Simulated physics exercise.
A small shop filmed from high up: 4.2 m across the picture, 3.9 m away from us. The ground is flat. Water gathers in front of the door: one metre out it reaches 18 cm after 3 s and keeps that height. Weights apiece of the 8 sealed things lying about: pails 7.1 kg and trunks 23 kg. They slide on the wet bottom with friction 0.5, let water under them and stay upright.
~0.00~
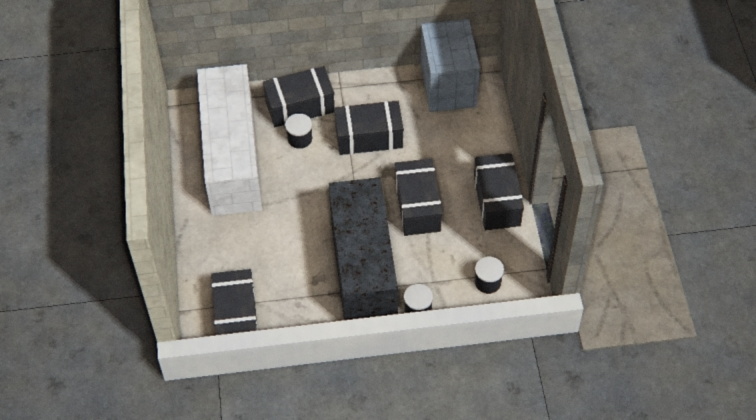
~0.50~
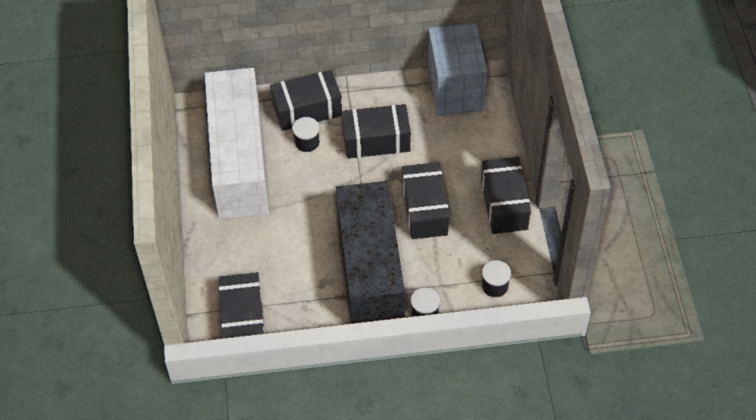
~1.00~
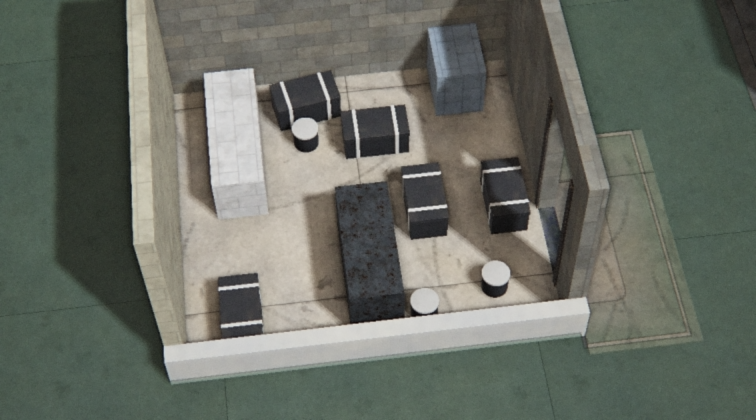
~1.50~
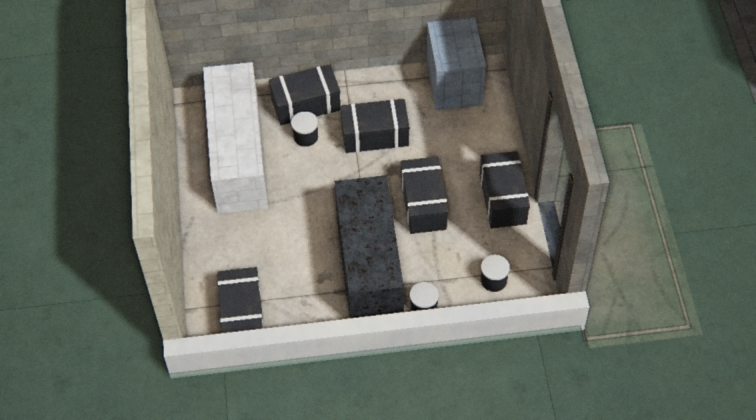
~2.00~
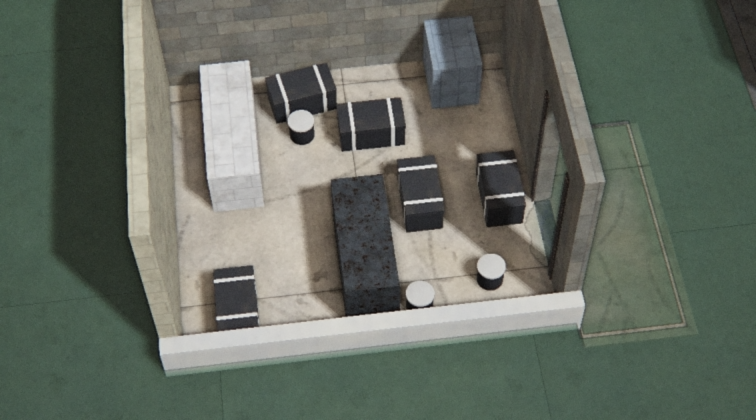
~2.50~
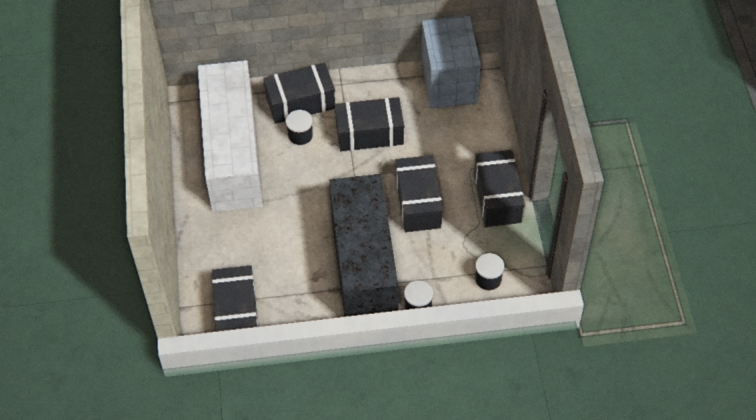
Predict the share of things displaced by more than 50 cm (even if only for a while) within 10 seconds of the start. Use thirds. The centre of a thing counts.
It is between one and two thirds.
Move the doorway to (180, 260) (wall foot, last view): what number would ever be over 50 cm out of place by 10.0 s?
Then 2.
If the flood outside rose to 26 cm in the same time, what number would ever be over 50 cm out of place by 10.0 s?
Then 5.
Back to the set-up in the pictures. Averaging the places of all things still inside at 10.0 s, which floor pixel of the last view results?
Near (369, 178).
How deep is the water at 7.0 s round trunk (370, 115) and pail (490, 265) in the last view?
About 4 and 9 cm.
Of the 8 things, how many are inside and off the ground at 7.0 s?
2 of them.
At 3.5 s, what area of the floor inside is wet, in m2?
Some 2.0 m2.
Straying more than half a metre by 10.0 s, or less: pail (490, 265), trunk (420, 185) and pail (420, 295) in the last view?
In turn: Past it, more, past it.
After 3.5 s 0 of 8 are over 50 cm from their spots; 0 afloat.
After 4.5 s 2 of 8 are over 50 cm from their spots; 1 afloat.
After 7.0 s 2 of 8 are over 50 cm from their spots; 2 afloat.
After 10.0 s 4 of 8 are over 50 cm from their spots, and 4 have been at some point; 3 afloat.
